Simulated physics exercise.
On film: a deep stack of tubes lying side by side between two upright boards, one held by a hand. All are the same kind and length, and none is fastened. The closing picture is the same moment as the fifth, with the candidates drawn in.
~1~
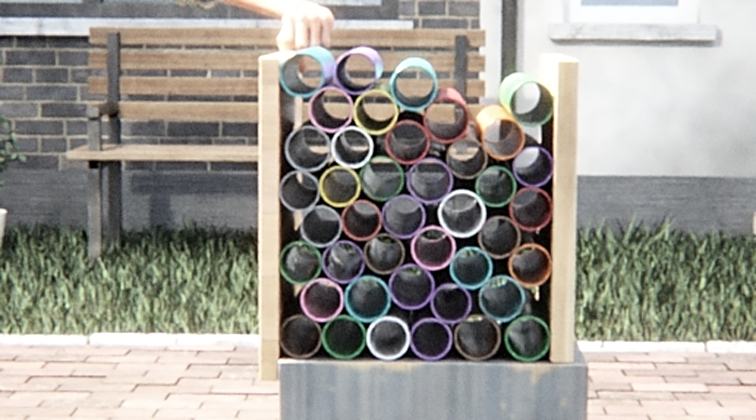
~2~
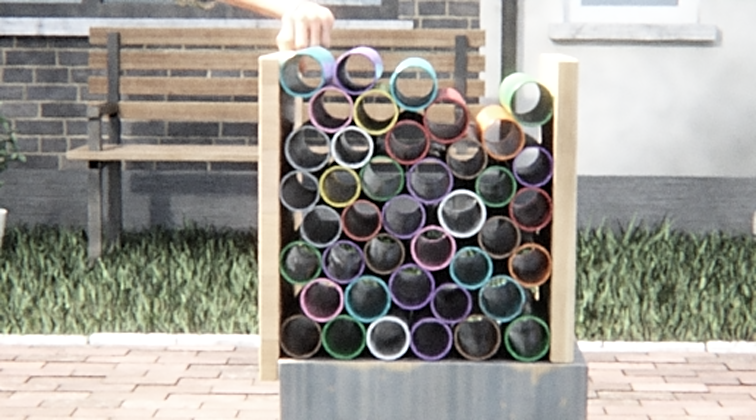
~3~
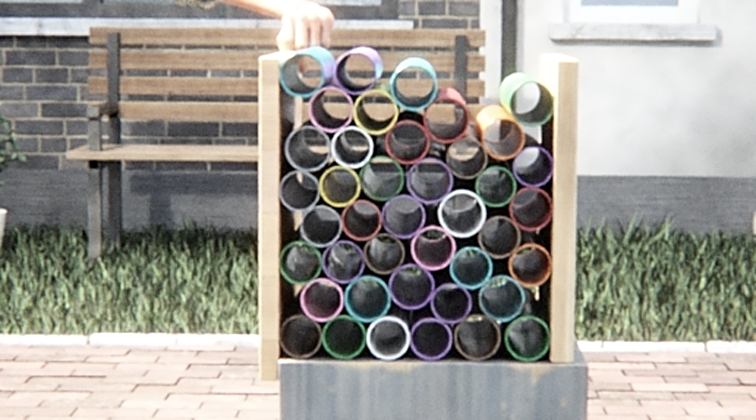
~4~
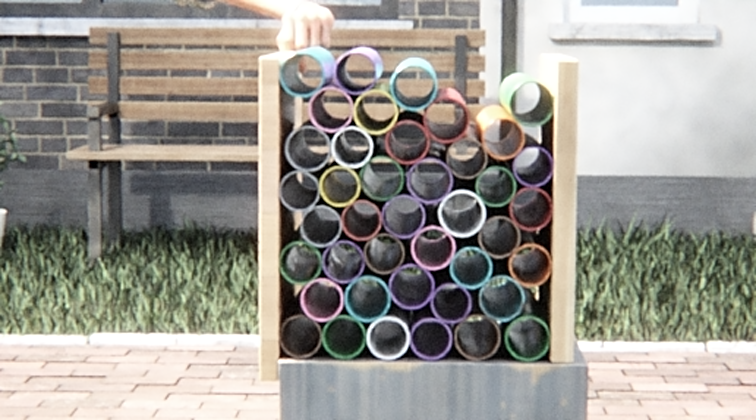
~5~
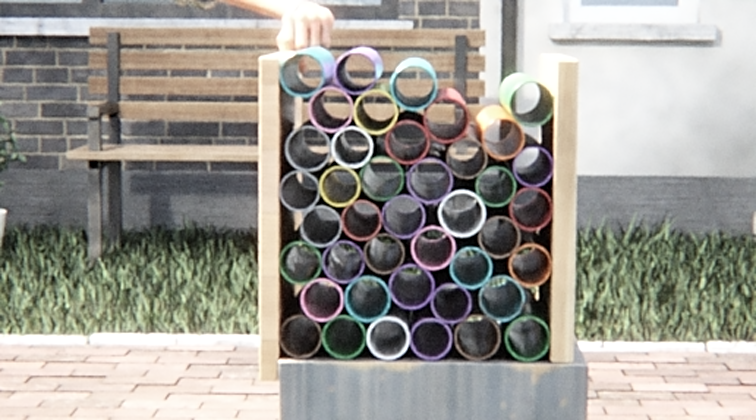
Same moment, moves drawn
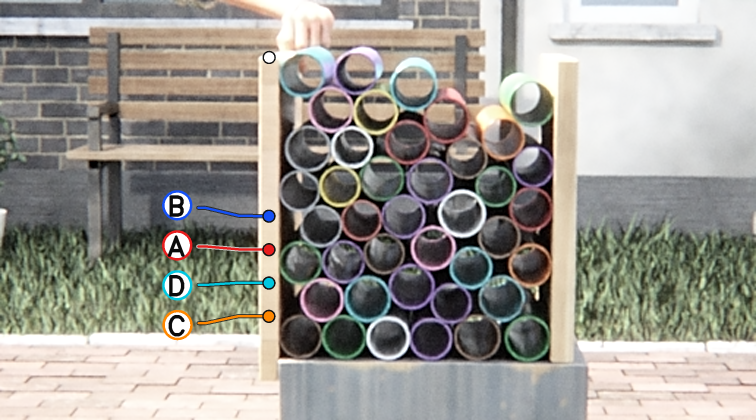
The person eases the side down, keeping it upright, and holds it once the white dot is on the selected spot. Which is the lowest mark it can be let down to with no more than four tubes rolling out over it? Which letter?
Down to B.
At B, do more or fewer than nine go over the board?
At B, fewer than nine.
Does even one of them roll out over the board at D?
At D: Yes.
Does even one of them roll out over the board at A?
At A: Yes.
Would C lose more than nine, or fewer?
It loses more than nine.
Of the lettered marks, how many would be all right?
The number is one.
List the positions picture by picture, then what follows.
In the first picture, a green tube (528, 338); a turquoise tube (502, 299); a brown tube (384, 253).
In the second picture, a brown tube (384, 253); a grey tube (300, 191).
In the third picture, a green tube (382, 179); a white tube (352, 148).
In the fourth picture, a yellow tube (376, 112); a green tube (532, 104).
In the fifth picture, side board (282, 204); a brown tube (301, 337); a green tube (528, 338).
On the copy, A at (269, 250); B at (269, 216); C at (269, 316); D at (269, 283); the white dot at (269, 57).
On B. First, top of the board (279, 127).
Then, top of the board (279, 206).
Finally, top of the board (279, 216), three out over the board.
By contrast, A more than four out over the board; C more than four out over the board; D more than four out over the board.
